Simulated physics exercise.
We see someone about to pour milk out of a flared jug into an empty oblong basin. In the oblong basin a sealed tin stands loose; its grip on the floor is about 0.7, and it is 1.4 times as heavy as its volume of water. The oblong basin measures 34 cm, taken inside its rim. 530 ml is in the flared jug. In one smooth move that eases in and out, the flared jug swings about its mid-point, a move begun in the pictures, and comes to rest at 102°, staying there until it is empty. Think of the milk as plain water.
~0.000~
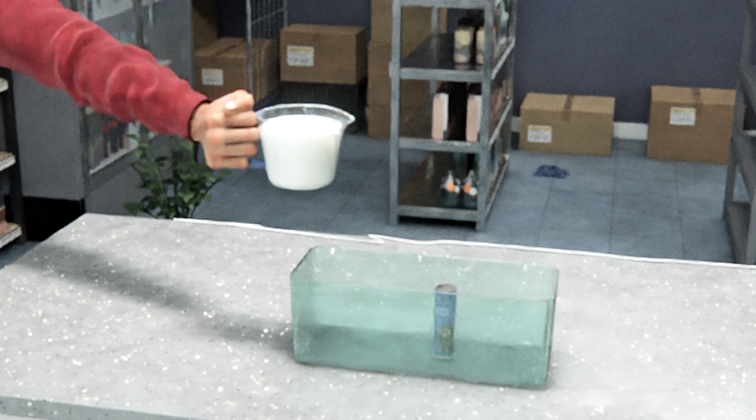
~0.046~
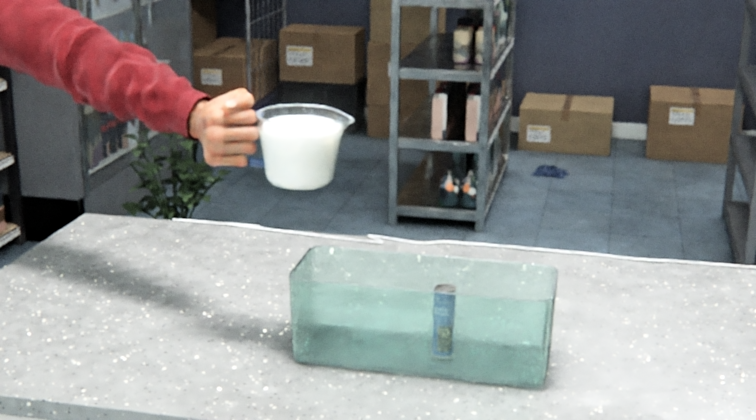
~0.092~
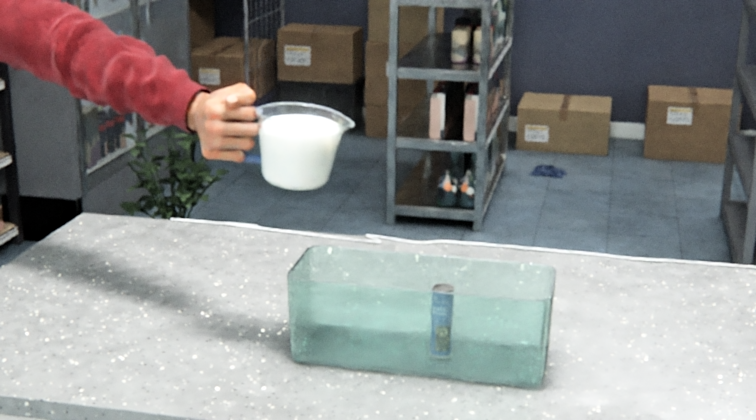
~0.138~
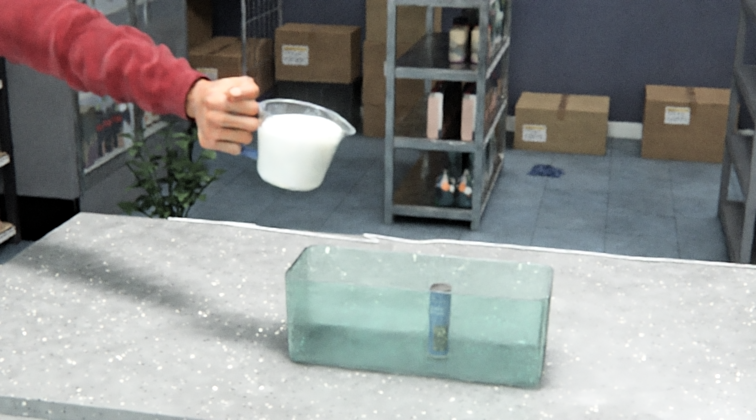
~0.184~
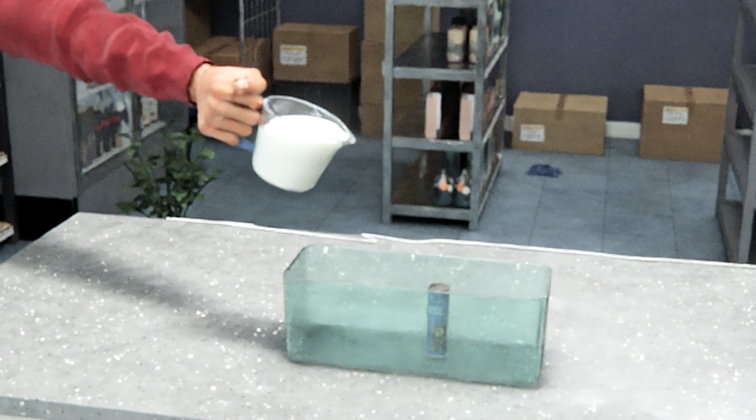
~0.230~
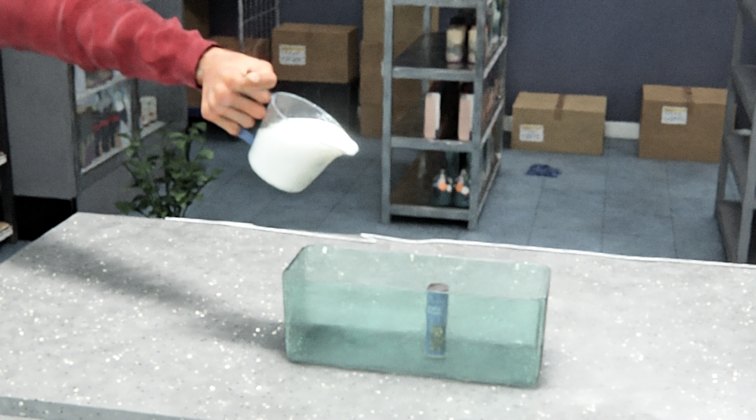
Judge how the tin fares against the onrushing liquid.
It withstands it and stays upright.
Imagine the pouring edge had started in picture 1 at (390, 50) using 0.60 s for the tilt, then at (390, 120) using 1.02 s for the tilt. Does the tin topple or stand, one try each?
The tin overturns the first time and overturns the second time.
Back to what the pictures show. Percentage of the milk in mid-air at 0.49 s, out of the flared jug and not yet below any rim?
Estimate: Some 38 % of the total.
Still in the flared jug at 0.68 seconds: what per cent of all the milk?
5 %.
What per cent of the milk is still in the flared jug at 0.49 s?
I'd estimate some 38 % remains.
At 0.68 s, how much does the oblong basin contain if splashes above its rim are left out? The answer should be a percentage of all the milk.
About 84 %.
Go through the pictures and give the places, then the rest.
In the first frame, tilt 0°; pouring edge (354, 119); surface from (265, 122) to (343, 127); the oblong basin's rim runs from (301, 262) to (556, 285); the tin's top is at (446, 291).
In the second frame, tilt 1°; pouring edge (354, 121); surface from (265, 121) to (342, 127).
In the third frame, tilt 6°; pouring edge (354, 125); surface from (264, 120) to (341, 128).
In the fourth frame, tilt 13°; pouring edge (355, 132); surface from (264, 119) to (343, 131).
In the fifth frame, tilt 22°; pouring edge (355, 141); surface from (265, 123) to (348, 134).
In the sixth frame, tilt 33°; pouring edge (355, 153); surface from (263, 127) to (350, 144); 2 per cent is over the edge.
By 0.49 s the tilt is 94° and 37 per cent is still to pour; the tin stands where it began.
By 0.68 s the tilt is 102° and 5 per cent is still to pour; the tin stands where it began.
By 0.88 s the tilt is 102° and 0 per cent is still to pour; the tin stands where it began.
By 1.10 s the tilt is 102° and 0 per cent is still to pour; the tin stands where it began.
At rest the tin stands where it began.
